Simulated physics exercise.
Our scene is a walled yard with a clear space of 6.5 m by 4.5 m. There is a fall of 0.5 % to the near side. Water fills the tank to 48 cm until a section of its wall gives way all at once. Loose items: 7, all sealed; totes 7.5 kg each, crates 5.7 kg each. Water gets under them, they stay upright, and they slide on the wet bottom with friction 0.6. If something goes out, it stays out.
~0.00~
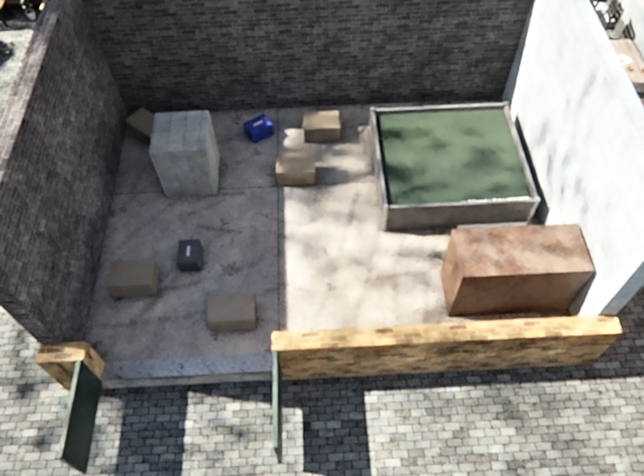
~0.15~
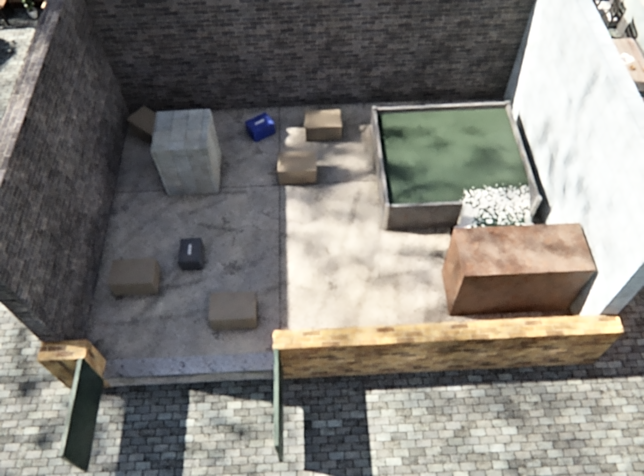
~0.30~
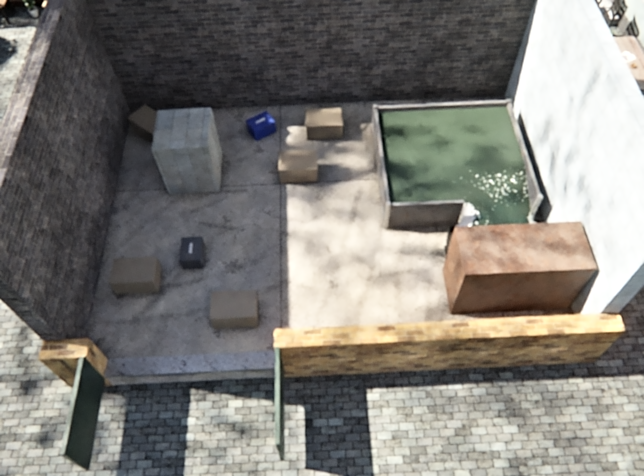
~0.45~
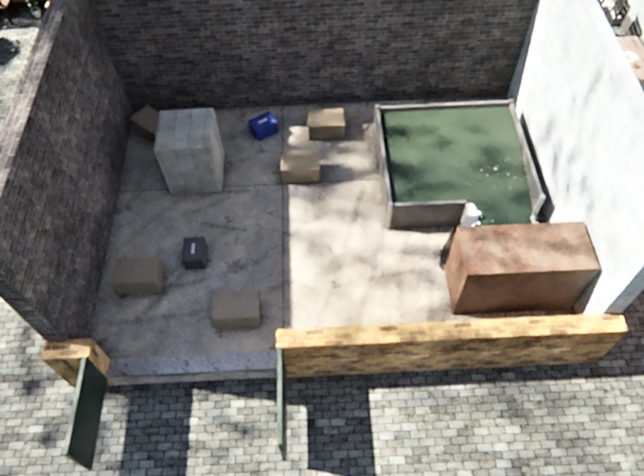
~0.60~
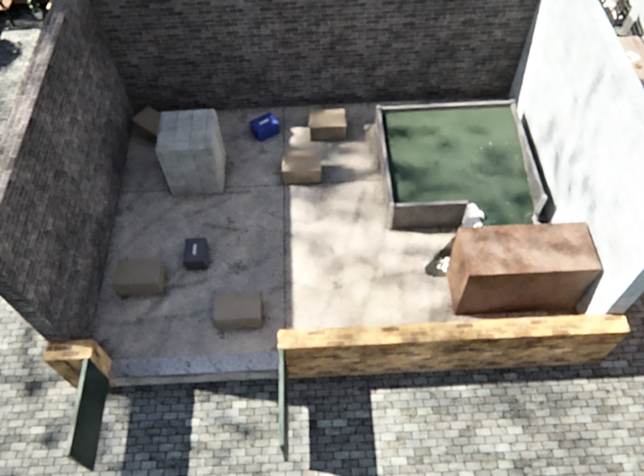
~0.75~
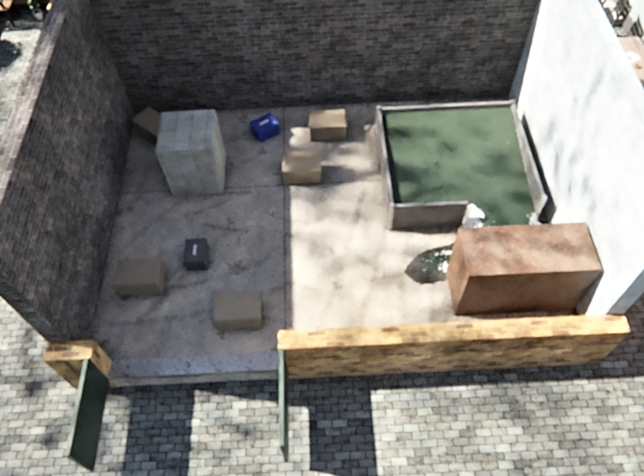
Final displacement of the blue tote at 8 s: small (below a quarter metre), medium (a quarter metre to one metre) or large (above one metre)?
Small.
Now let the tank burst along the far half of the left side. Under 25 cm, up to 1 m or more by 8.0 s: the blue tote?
So, for the blue tote: It is carried a long way.
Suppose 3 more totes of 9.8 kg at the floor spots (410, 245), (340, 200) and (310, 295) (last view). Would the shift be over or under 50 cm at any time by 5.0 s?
Order as asked - farther, not as far, farther.
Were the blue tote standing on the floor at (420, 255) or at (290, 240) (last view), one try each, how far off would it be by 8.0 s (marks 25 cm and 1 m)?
In that order: It goes a long way; it goes a long way.
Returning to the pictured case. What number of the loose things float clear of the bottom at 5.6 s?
Count: 3.
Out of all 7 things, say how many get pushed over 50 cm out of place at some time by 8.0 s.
The total is 4.
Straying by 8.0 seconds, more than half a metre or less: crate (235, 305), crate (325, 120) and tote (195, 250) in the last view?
Beyond, beyond, beyond.
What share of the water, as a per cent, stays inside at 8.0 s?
90 %.
After 1.6 s the blue tote is near (264, 122), 0.0 m from its start, aground; 0 of 7 are out; 0 afloat.
After 3.6 s the blue tote is near (264, 122), 0.0 m from its start, aground; 0 of 7 are out; 0 afloat.
After 5.6 s the blue tote is near (264, 122), 0.0 m from its start, aground; 1 of 7 are out; 3 afloat.
After 8.0 s the blue tote is near (264, 122), 0.0 m from its start, aground; 1 of 7 are out; 4 afloat.
